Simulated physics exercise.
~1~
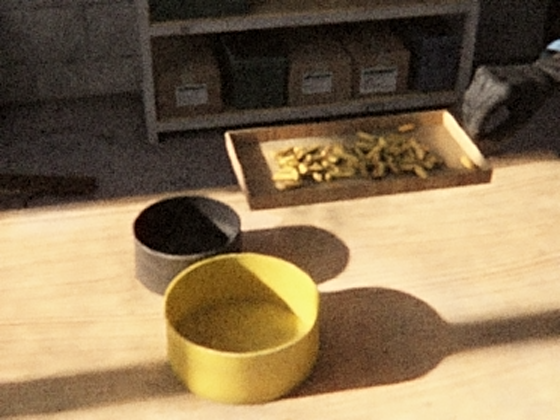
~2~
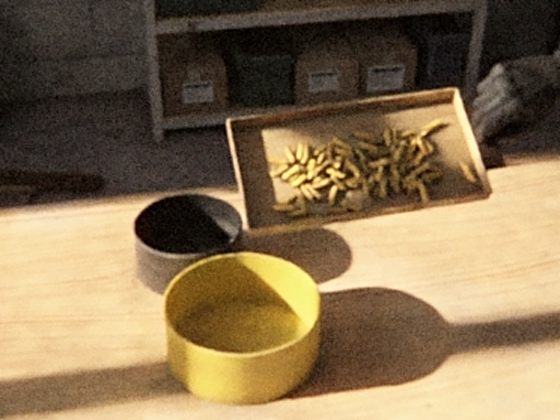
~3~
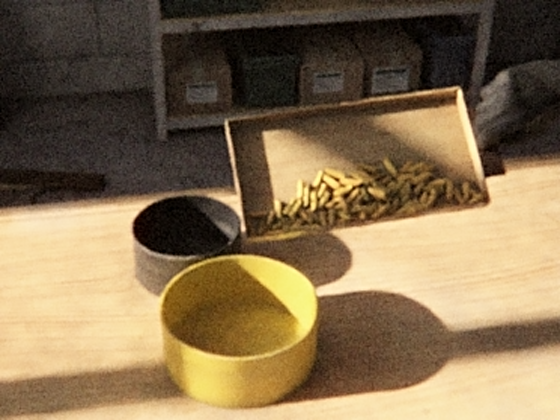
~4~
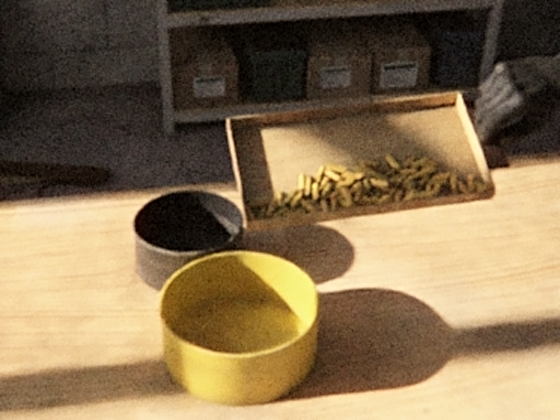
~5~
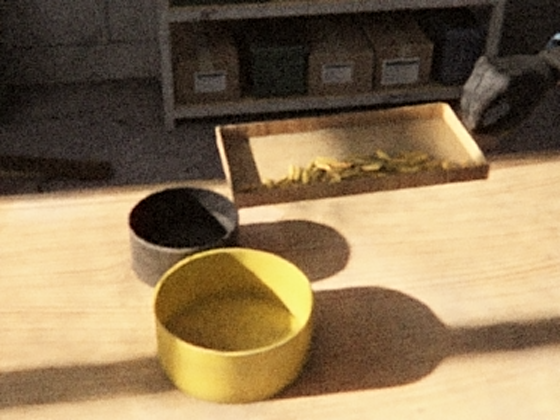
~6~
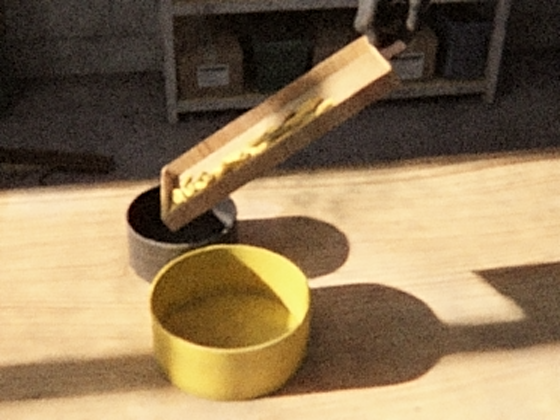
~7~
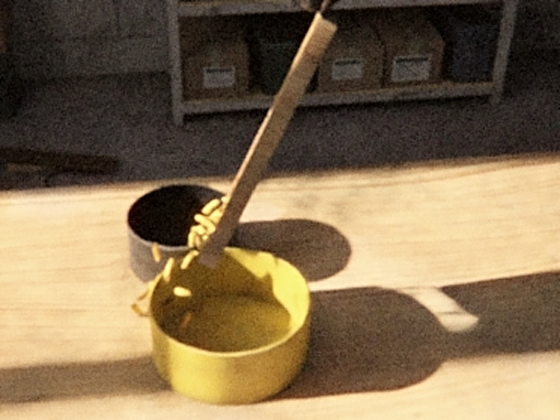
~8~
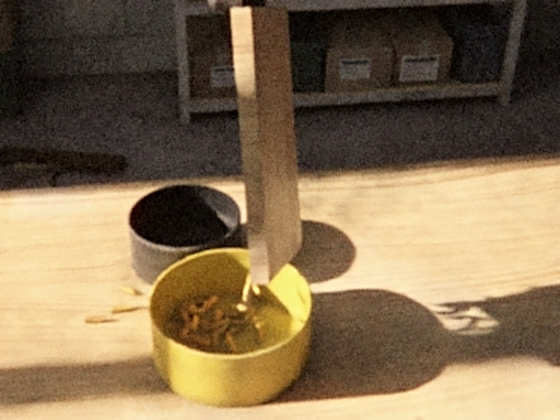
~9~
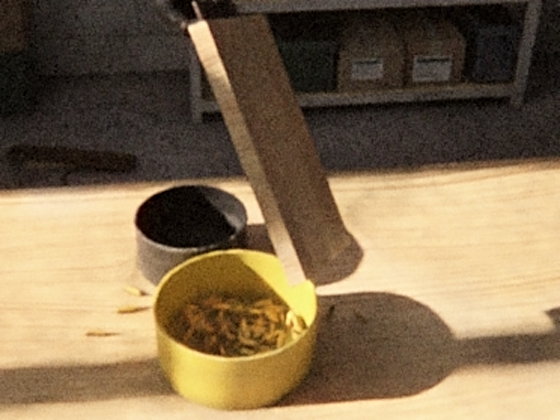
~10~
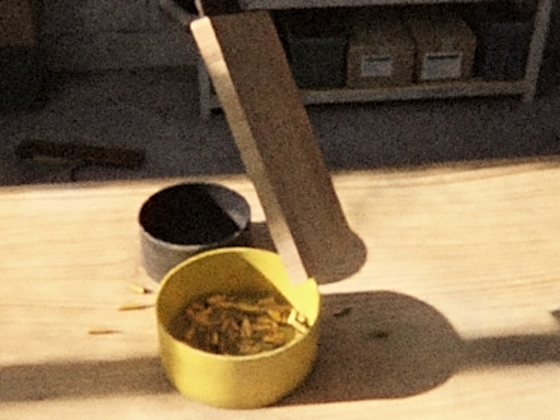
To begin with, a dark gripping hand holds a shallow tray of dry pasta above a wooden table, where a yellow pot stands in front of a black one. The tray tips towards the viewer, and the pasta slides to its near edge. It levels out again, then shifts left and tilts steeply with its left side down. Pasta pours off the lowered end, mostly dropping into the yellow pot while a few pieces scatter on the table. The tray swings further over and stops, emptied, with most pasta resting in the yellow pot and the black pot empty.
